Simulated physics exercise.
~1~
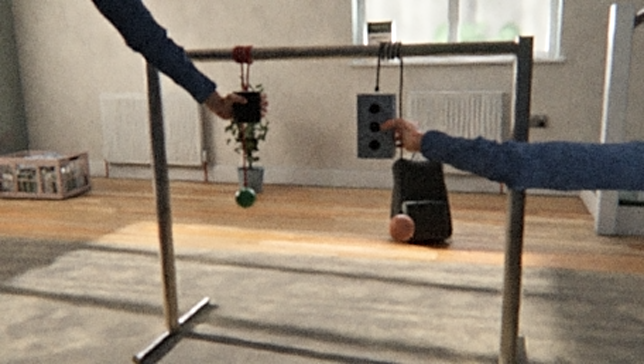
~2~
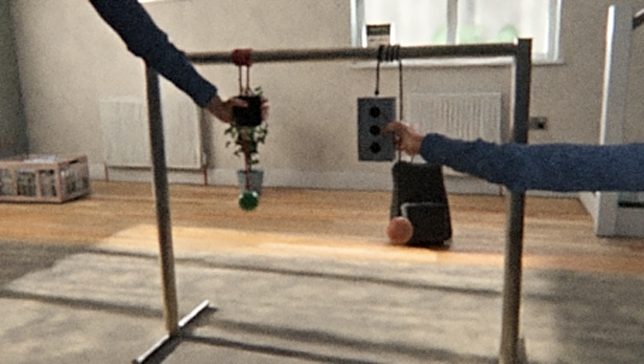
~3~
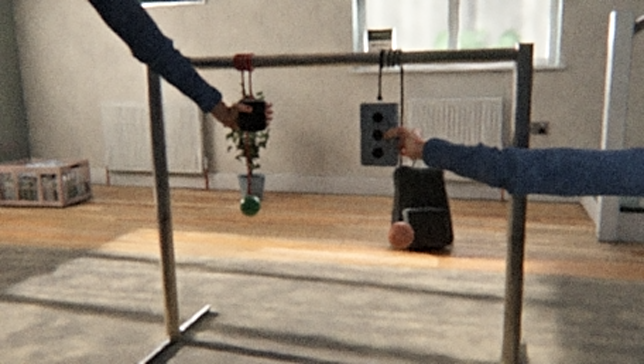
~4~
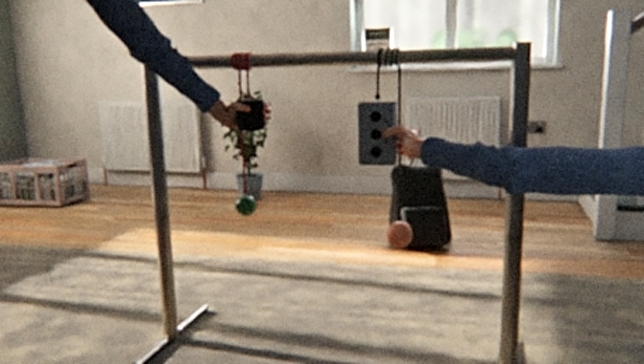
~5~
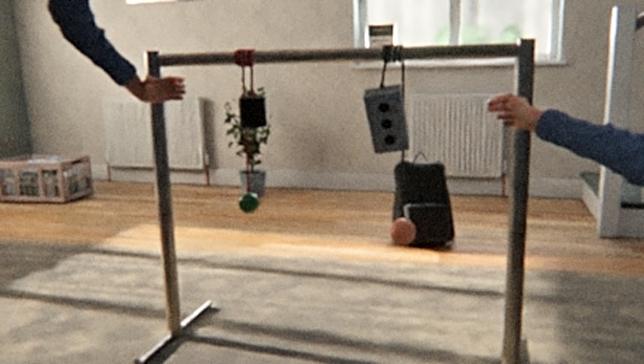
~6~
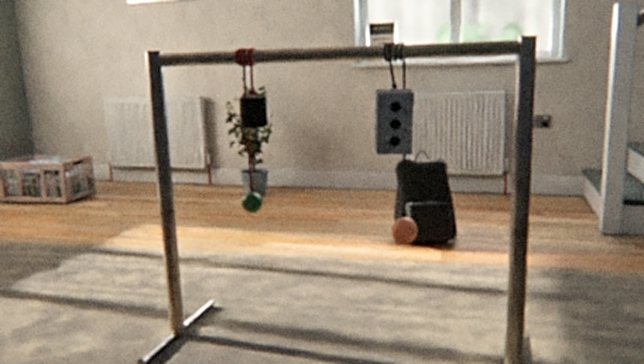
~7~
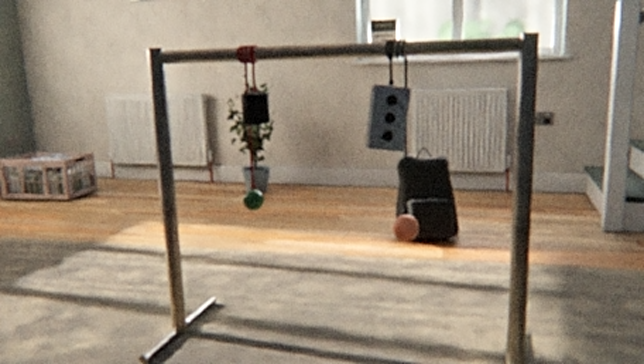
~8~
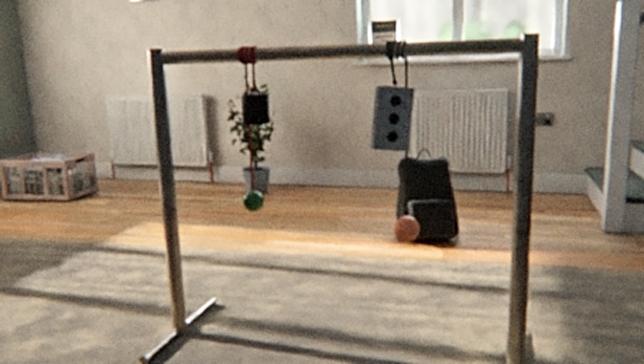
The video shows two hands steadying a small dark object and a grey block with dark circles, both hanging by cords from a metal rail in a room. The hands let go and withdraw, the block tilts and swings slightly, and both objects remain hanging.
